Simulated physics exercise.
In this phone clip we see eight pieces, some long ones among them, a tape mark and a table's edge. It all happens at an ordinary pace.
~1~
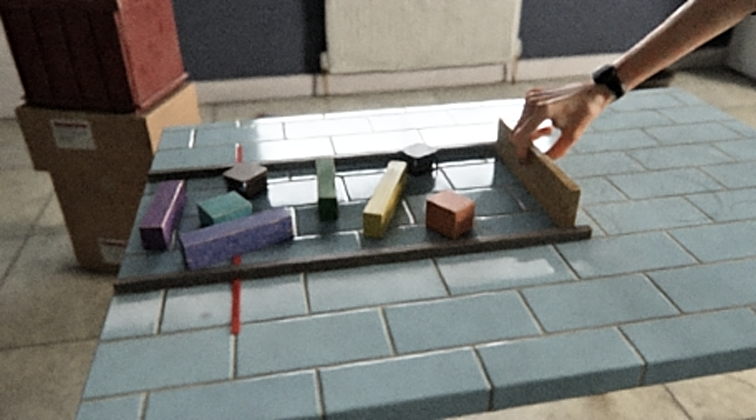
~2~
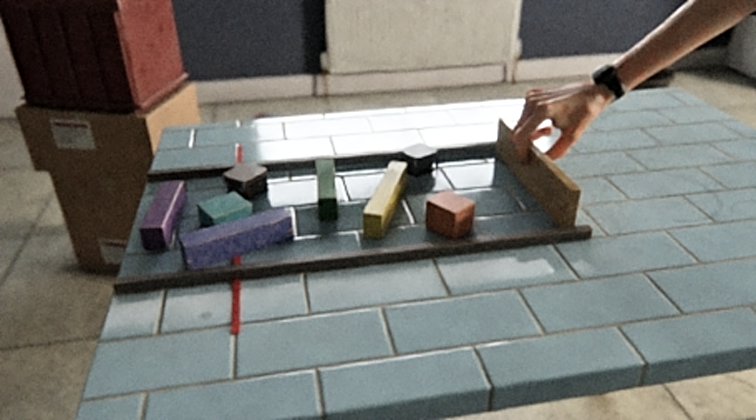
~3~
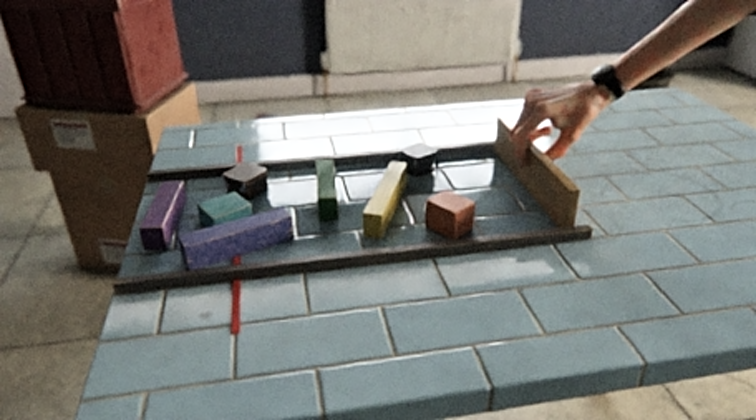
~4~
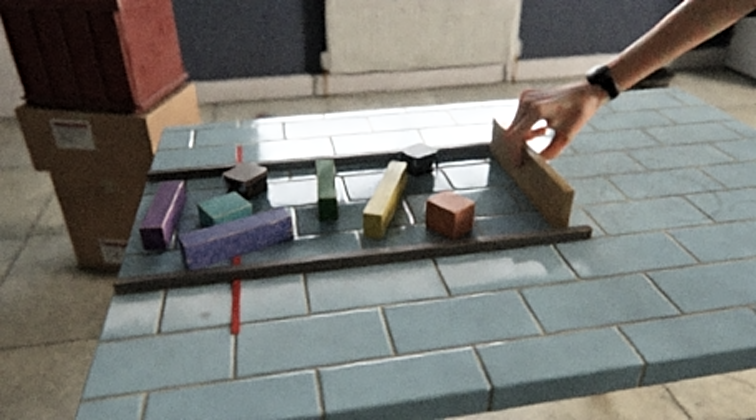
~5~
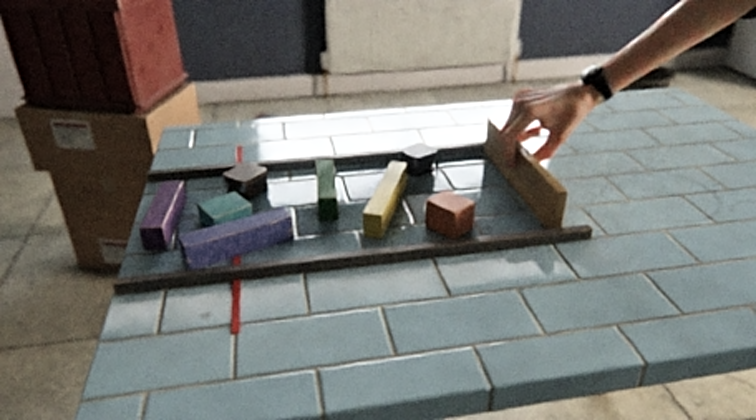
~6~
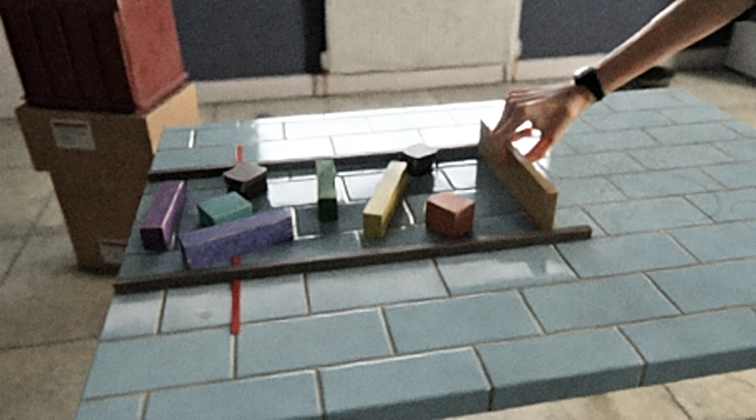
In this clip, a hand wearing a dark wristband holds a wooden board upright at the right end of a tiled tabletop track and slides it slightly left, while the coloured blocks between the rails stay still.
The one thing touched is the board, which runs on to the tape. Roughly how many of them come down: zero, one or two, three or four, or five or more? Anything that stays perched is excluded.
One or two.
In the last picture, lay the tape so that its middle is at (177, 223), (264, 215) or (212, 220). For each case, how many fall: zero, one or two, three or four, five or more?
In turn: At least five; none at all; one or two.
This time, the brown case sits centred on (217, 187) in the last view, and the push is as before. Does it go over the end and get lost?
Placed there, it does not drop.
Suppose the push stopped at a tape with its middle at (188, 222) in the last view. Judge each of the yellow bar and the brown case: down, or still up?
Outcome: Yellow bar is still present, brown case goes missing.
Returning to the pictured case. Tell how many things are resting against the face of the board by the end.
The number is 3.
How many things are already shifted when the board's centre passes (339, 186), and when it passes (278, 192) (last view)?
First 5 and then 8.
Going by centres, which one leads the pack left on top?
The one in question is the blue bar.
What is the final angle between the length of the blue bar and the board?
It works out to near 40°.
Soon after, none off yet; purple bar at rest near (165, 213); turquoise block at rest near (225, 213); blue bar at rest near (238, 237).
In the end, the number that fall off is one or two; gone, purple bar.
